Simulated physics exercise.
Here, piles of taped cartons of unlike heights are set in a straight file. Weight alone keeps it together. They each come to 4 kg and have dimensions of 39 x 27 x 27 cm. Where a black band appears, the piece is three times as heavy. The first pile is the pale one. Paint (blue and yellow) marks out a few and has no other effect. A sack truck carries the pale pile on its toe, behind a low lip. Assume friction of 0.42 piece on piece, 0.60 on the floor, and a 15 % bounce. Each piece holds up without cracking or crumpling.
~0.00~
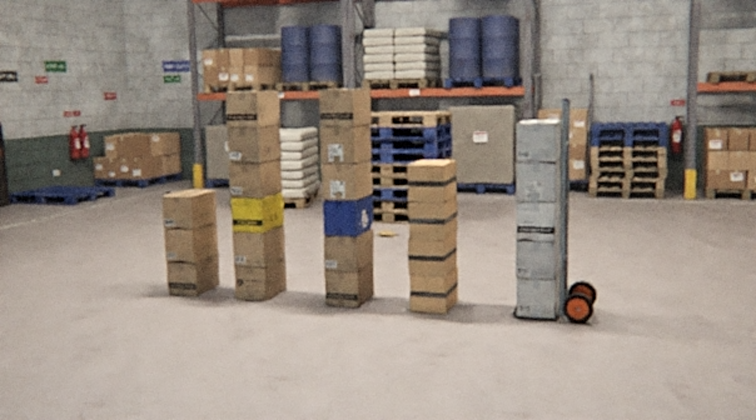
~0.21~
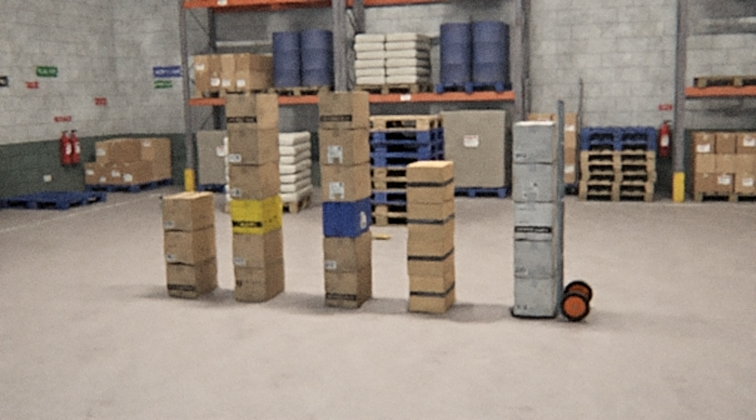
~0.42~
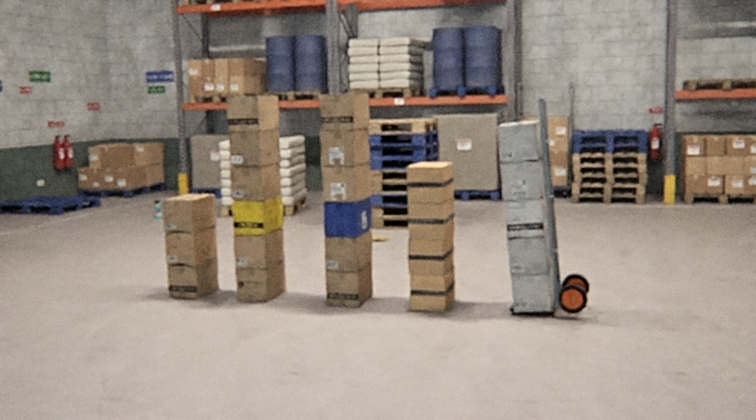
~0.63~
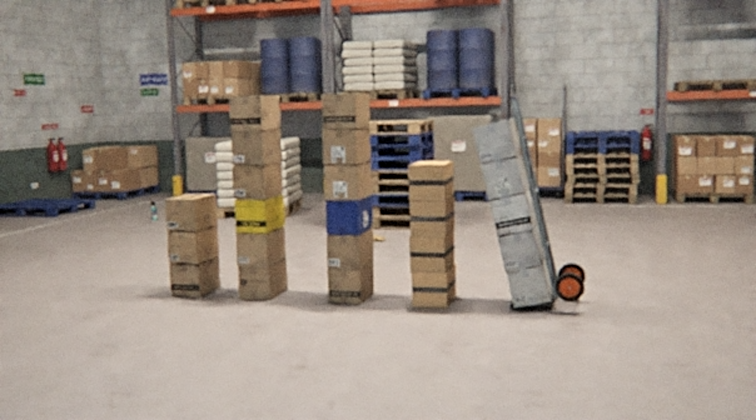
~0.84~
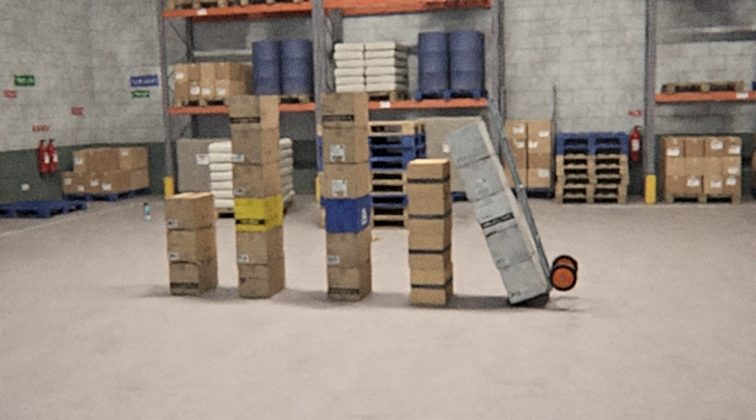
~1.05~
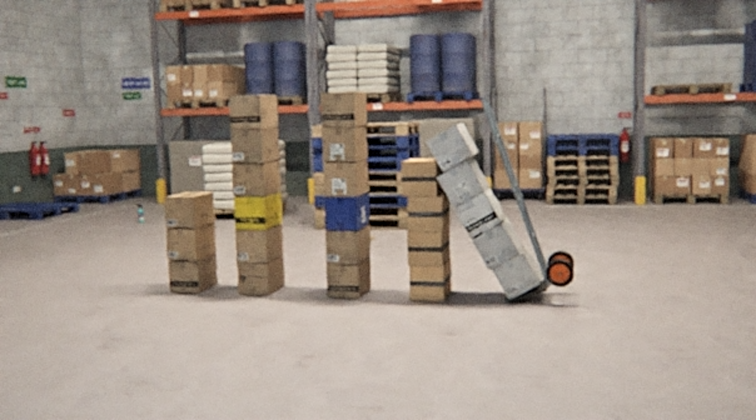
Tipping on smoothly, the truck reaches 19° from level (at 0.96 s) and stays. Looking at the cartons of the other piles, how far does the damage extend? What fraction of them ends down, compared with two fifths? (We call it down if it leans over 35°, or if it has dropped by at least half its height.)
The fraction down is smaller than two fifths.
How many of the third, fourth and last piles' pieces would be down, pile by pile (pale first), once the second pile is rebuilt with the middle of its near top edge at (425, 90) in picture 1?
Down by pile: Third 0, fourth 0, last 0.
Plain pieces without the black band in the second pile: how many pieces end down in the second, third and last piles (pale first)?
Down at the end: Second pile 4, third pile 6, last pile 3.
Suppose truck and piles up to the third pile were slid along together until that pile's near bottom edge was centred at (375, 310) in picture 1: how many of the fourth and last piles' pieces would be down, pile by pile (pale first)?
Down per pile: Fourth 0; last 0.
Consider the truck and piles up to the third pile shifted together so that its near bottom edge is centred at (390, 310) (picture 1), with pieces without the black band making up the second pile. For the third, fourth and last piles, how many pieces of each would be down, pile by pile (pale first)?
Pile by pile that makes third 6, fourth 5, last 3.
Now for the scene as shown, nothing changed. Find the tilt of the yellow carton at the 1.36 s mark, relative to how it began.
I'd estimate close to 0°.
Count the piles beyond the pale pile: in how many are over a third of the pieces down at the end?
0 altogether.
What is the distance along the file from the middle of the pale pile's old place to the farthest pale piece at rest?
Distance along: Near 60 cm.
By 1.11 s, 0 of the pale pile down; none of the 19 other cartons down, 1 disturbed.
When it is over (2.0 s), 0 of the pale pile down; none of the 19 other cartons down, 1 disturbed; yellow carton unmoved; blue carton unmoved. That is 0 per cent. In pixels of the last frame, middles, yellow carton near (259, 211), blue carton near (347, 211).
